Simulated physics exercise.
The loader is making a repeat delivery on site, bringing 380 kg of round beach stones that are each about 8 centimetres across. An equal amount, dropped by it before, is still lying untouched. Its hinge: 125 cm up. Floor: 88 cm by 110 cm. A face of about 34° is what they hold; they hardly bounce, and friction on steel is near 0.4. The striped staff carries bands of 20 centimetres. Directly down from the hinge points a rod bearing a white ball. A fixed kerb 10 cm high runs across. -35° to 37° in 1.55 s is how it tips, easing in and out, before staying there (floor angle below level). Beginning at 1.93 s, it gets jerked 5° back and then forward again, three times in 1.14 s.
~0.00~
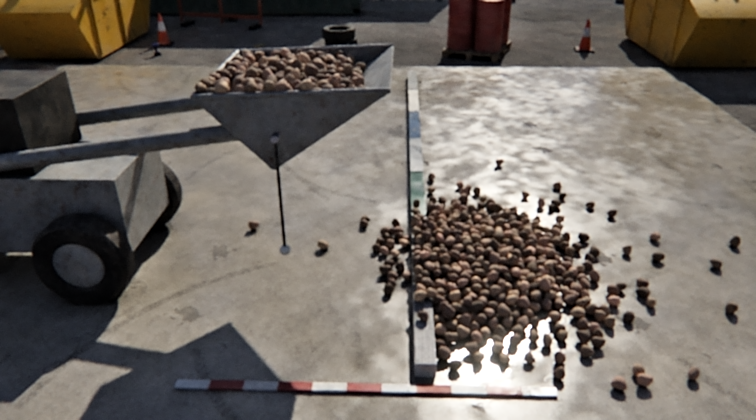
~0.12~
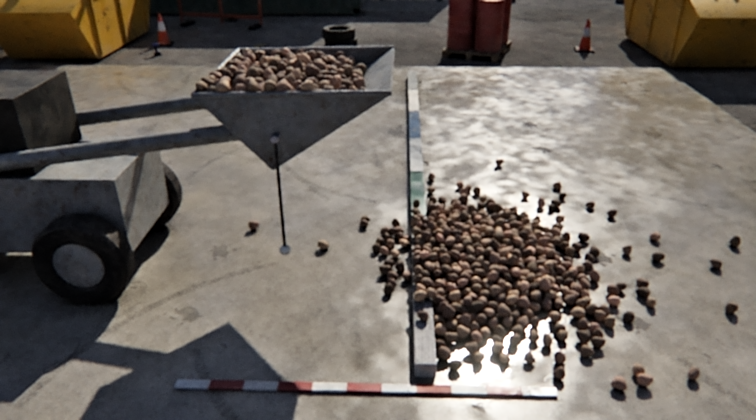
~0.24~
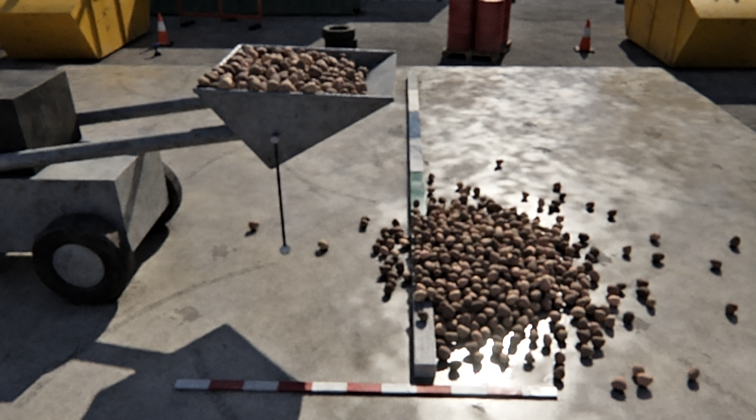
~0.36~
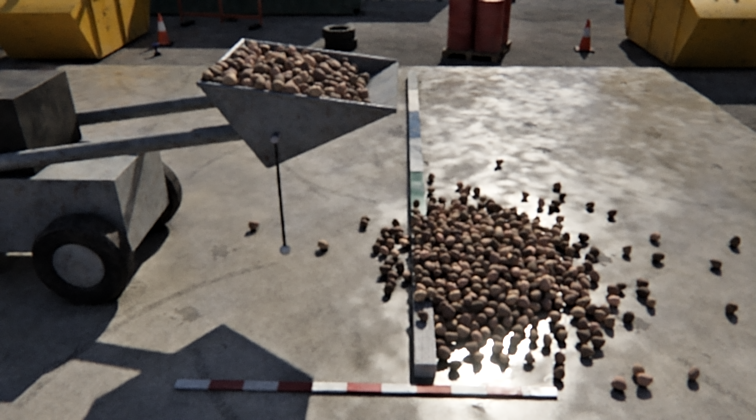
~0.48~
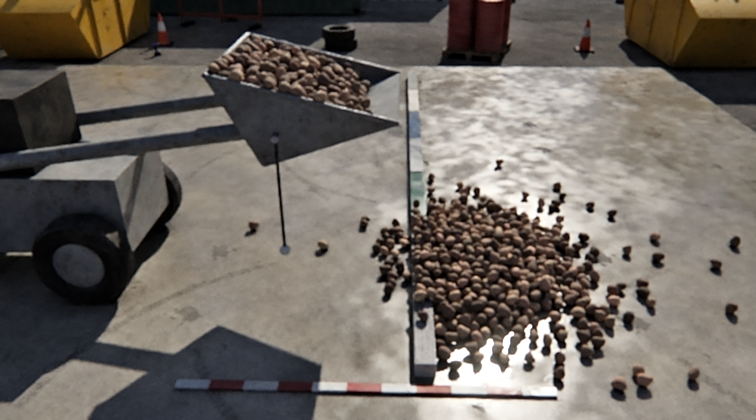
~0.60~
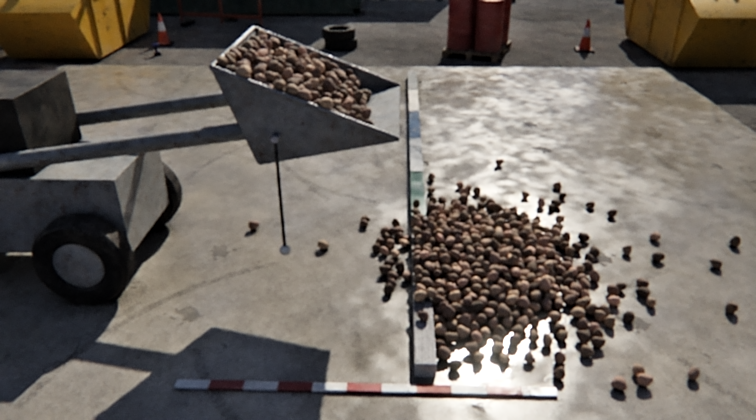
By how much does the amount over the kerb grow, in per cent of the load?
About 48 per cent.
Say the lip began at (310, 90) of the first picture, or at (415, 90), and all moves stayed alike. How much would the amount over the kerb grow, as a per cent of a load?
Near 5 in a hundred, then near 70 in a hundred.
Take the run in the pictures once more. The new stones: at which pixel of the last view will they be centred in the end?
Their middle rests near (422, 249).
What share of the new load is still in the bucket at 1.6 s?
About 35 percent is still in there.
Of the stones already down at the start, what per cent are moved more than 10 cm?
Near 10 per cent, I reckon.
After 1.2 s the floor is at 26°; in per cent of one load, 97 in the bucket, 12 on this side of the kerb, 92 over the kerb; the foremost stones are at (671, 255).
After 1.6 s the floor is at 37°; in per cent of one load, 35 in the bucket, 63 on this side of the kerb, 103 over the kerb; the foremost stones are at (671, 255).
After 3.5 s the floor is at 37°; in per cent of one load, 0 in the bucket, 61 on this side of the kerb, 140 over the kerb; the foremost stones are at (674, 249).
After 6.1 s the floor is at 37°; in per cent of one load, 0 in the bucket, 61 on this side of the kerb, 140 over the kerb; the foremost stones are at (674, 249). Net gain over the kerb, 48.
